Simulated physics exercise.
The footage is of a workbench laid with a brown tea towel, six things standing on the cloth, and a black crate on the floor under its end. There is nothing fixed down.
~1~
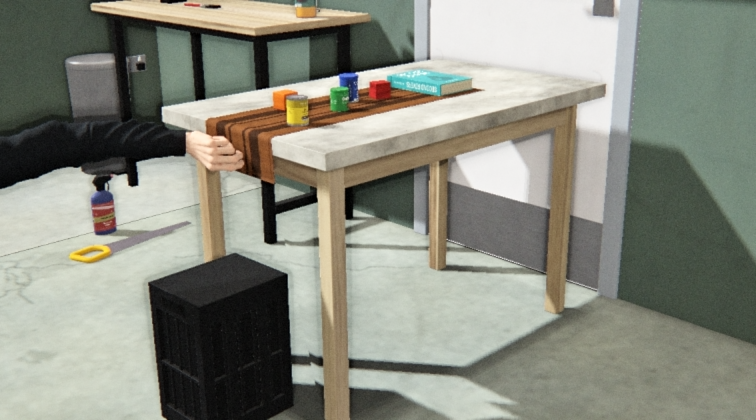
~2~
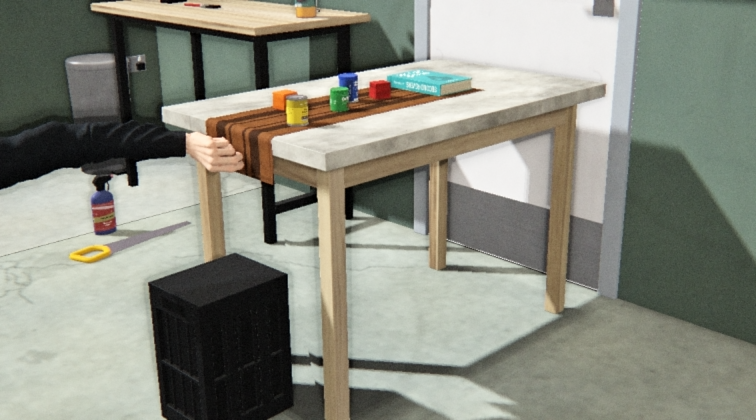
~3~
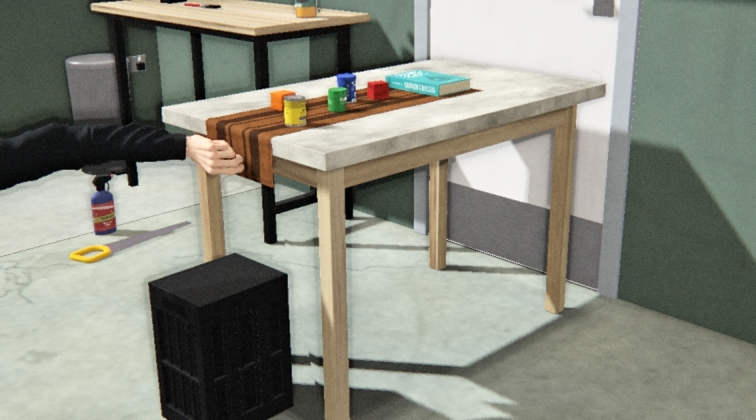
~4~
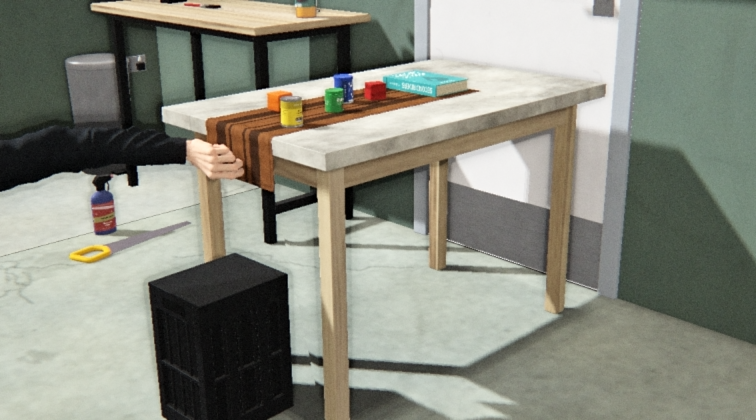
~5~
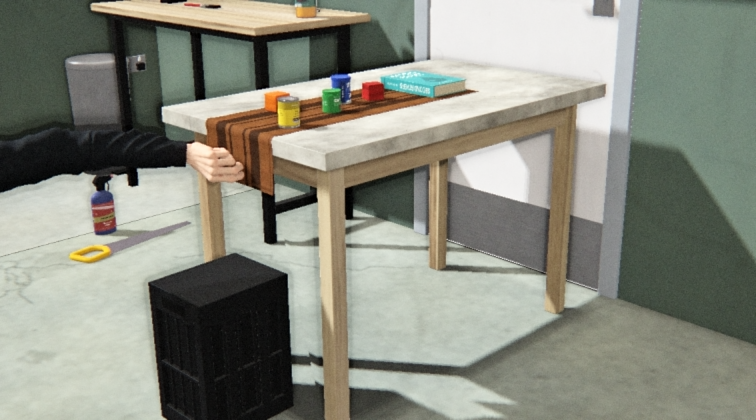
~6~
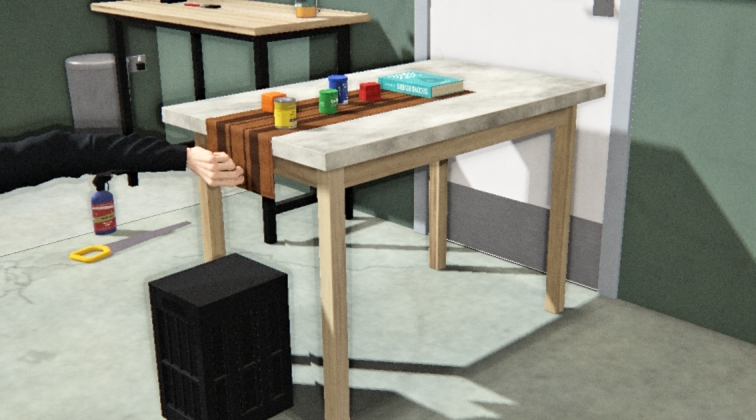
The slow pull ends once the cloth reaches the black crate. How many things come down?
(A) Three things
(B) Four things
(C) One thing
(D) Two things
D.
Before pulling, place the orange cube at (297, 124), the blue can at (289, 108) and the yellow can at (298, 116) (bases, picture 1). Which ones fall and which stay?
My call: The orange cube takes a tumble; the blue can takes a tumble; the yellow can takes a tumble.
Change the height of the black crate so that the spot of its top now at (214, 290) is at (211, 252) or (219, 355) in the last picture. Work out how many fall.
Counting them gives 1 and 4.
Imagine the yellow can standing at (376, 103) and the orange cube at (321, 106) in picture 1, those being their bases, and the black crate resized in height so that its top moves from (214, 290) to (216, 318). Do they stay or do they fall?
Here's what happens: The yellow can remains aboard, the orange cube leaves its perch.
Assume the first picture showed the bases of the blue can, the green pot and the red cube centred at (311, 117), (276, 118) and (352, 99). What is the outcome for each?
Blue can dropped, green pot dropped, red cube kept.
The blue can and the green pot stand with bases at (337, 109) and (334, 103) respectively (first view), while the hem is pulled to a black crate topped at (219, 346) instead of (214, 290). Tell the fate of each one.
The blue can is lost; the green pot is lost.
Soon after, hem near (241, 216); all still up.
Then, hem near (242, 250); yellow can gone.
At rest, hem on the crate; yellow can and orange cube gone. The count of fallen things is two.
